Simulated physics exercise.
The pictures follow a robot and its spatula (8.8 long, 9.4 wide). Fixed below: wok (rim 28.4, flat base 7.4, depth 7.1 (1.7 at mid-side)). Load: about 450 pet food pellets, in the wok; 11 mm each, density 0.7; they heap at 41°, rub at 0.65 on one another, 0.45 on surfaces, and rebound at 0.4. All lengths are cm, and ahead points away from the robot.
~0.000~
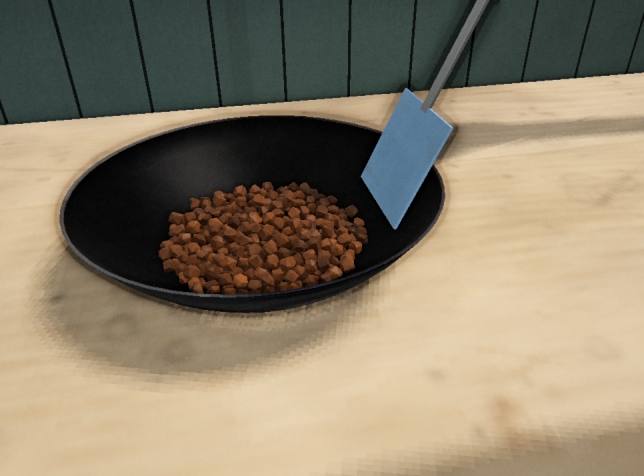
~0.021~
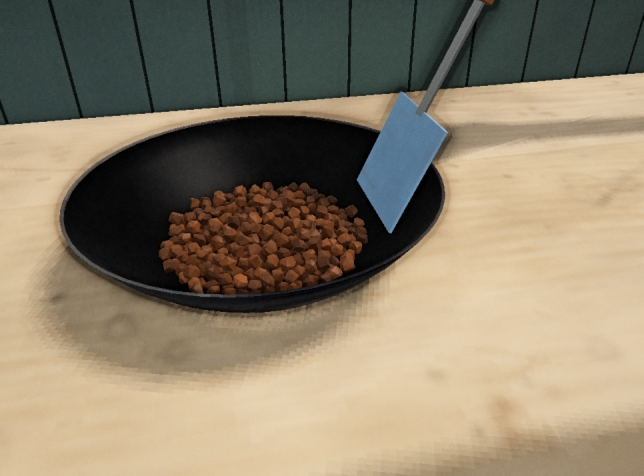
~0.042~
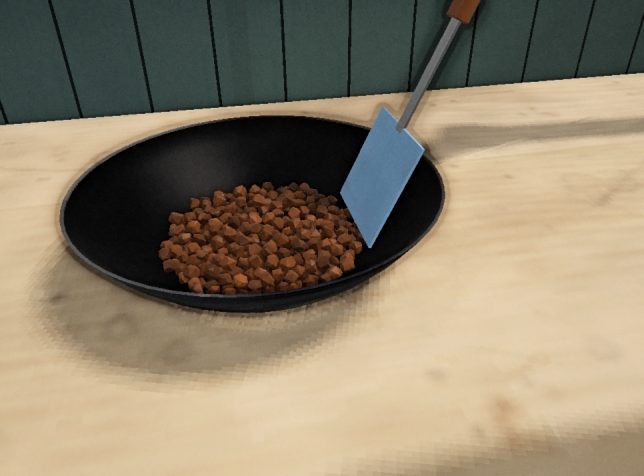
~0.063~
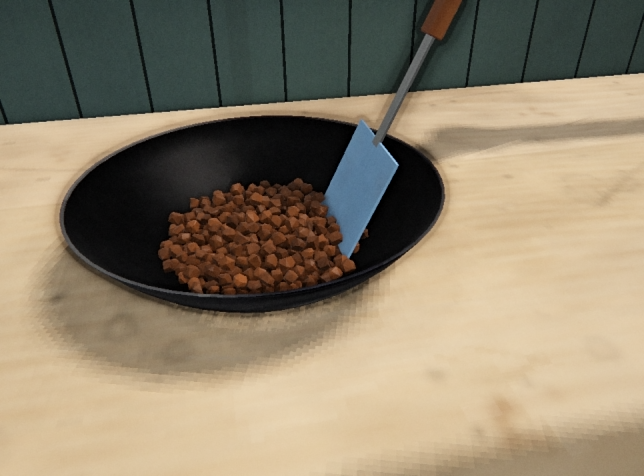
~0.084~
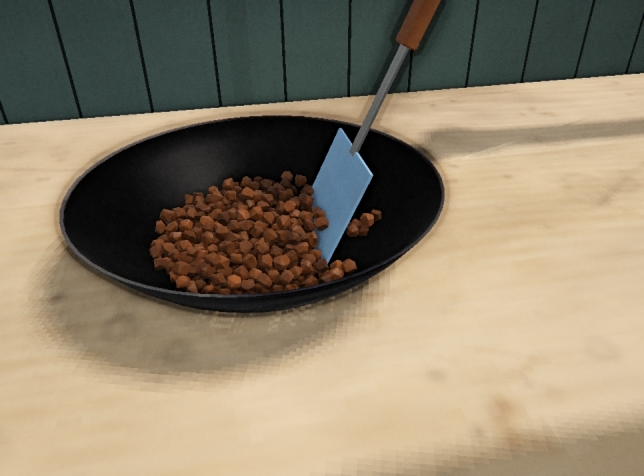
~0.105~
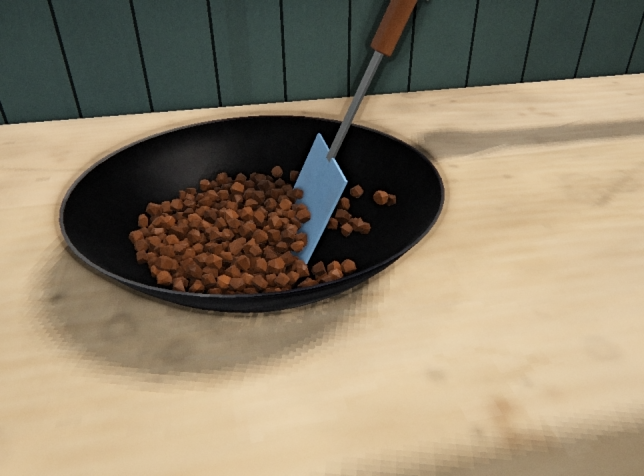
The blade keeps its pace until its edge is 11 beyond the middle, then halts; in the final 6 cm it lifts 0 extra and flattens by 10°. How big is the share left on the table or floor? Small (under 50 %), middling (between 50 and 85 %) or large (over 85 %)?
Share on the table or floor: Middling (between 50 and 85 %).
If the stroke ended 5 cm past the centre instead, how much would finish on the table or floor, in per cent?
Then about 5 per cent.
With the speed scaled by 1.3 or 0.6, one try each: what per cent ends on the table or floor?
Some 65 and 50 per cent.
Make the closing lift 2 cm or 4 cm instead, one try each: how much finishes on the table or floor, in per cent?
Some 55 and 50 per cent.
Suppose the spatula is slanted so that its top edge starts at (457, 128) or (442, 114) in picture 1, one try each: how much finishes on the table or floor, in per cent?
Some 60 and 60 per cent.
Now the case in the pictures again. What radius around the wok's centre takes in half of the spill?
Some 28 cm.
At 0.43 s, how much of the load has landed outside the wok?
Roughly 15 per cent.
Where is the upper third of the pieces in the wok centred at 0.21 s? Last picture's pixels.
Around (114, 199).
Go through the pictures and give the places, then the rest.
Spatula top edge at (427, 106), sloping 65°; upper third of the load around (261, 225), from x 165 to 360, top at y 190; 449 in the wok, in the first frame.
Spatula top edge at (422, 110), sloping 65°; upper third of the load around (261, 225), from x 165 to 360, top at y 190, in the second frame.
Spatula top edge at (402, 126), sloping 65°; upper third of the load around (261, 225), from x 165 to 360, top at y 190, in the third frame.
Spatula top edge at (378, 140), sloping 65°; upper third of the load around (266, 222), from x 165 to 365, top at y 185, in the fourth frame.
Spatula top edge at (355, 149), sloping 65°; upper third of the load around (257, 217), from x 155 to 375, top at y 175, in the fifth frame.
Spatula top edge at (332, 155), sloping 65°; upper third of the load around (239, 217), from x 135 to 390, top at y 170; 449 in the wok, in the sixth frame.
By 0.16 s, sloping 65°, highest piece 10 above the table; 449 in the wok.
By 0.21 s, sloping 62°, highest piece 11 above the table; 447 in the wok, 2 on the blade or in flight.
By 0.43 s, sloping 55°, highest piece 10 above the table; 178 in the wok, 75 on the table or floor, 196 on the blade or in flight.
By 1.48 s, sloping 55°, highest piece 8 above the table; 271 on the table or floor, 178 in the wok.
Final count, 271 on the table or floor, 178 in the wok. That is 60 % on the table or floor.
